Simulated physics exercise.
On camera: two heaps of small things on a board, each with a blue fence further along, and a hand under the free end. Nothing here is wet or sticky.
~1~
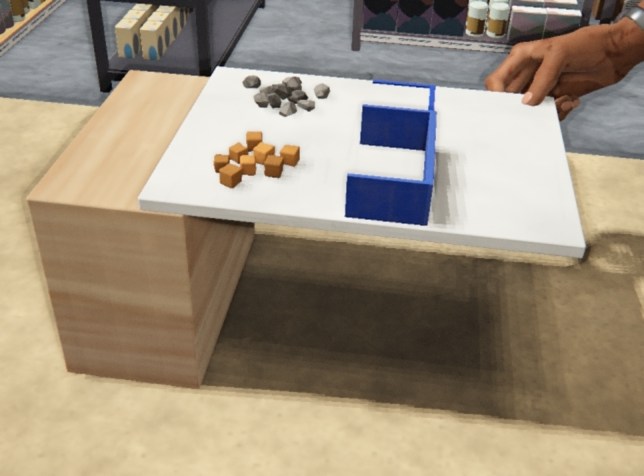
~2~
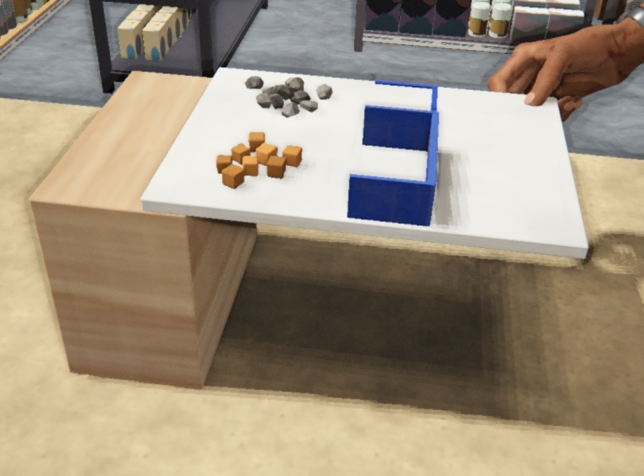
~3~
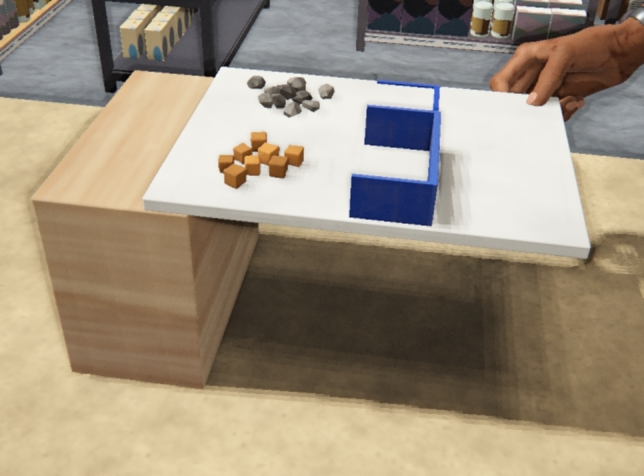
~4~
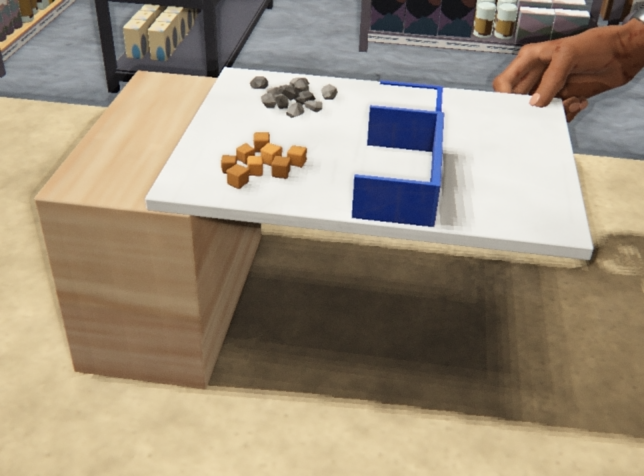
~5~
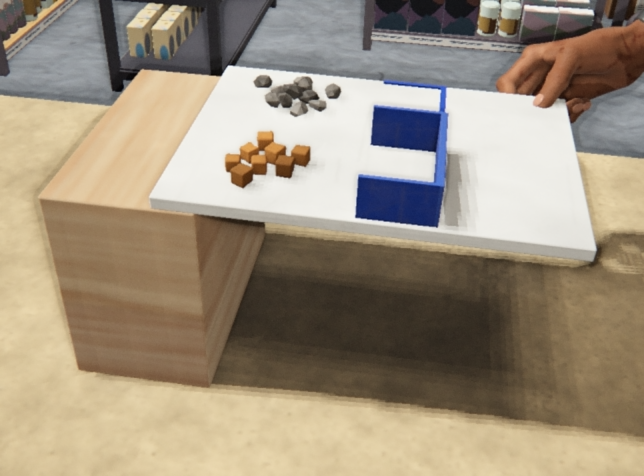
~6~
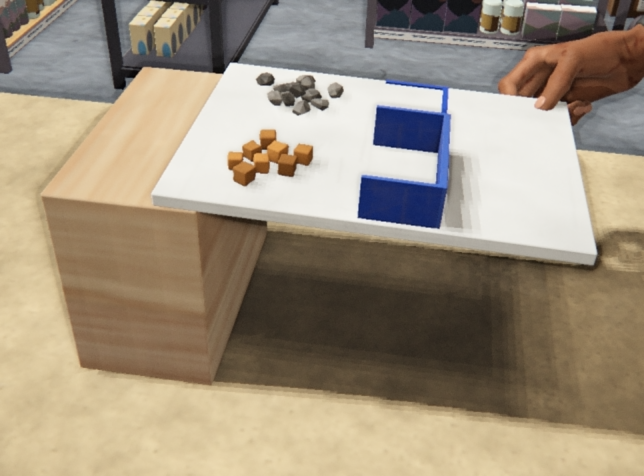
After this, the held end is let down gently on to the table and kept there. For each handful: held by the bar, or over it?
The near handful halts at the strip and the far handful passes the strip.
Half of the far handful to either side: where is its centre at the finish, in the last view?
At about (544, 310).
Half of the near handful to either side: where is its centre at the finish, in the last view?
Near (373, 278).
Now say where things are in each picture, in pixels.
In the first frame, held end of the board (569, 244), level; block (163, 221), tall, over half the board's length; near handful (248, 165), a few brown sugar cubes; far handful (298, 97), a few bits of gravel; near bar (429, 165), taller than the pieces; far bar (431, 113), much lower than a piece.
In the second frame, held end of the board (572, 244), level; far handful (300, 98).
In the third frame, held end of the board (574, 244), level; near handful (252, 166).
In the fourth frame, held end of the board (577, 245), level; far handful (305, 98).
In the fifth frame, held end of the board (580, 247), level; near handful (259, 165).
In the sixth frame, held end of the board (581, 250), down by 2°; block (176, 217); near handful (262, 164), not moving; far handful (311, 96), not moving; near bar (442, 168); far bar (444, 115).
Then, 0.50 s later than the last frame, board sloping at 12°; near handful where it was; far handful where it was.
Then, 1.13 s later than the last frame, board sloping at 26°; near handful on its way down; far handful on its way down.
Then, 1.81 s later than the last frame, board sloping at 40°; near handful has reached its bar; far handful the larger part past its bar.
When it is over, board resting at 41°; near handful gathered behind its bar; far handful the larger part past its bar.
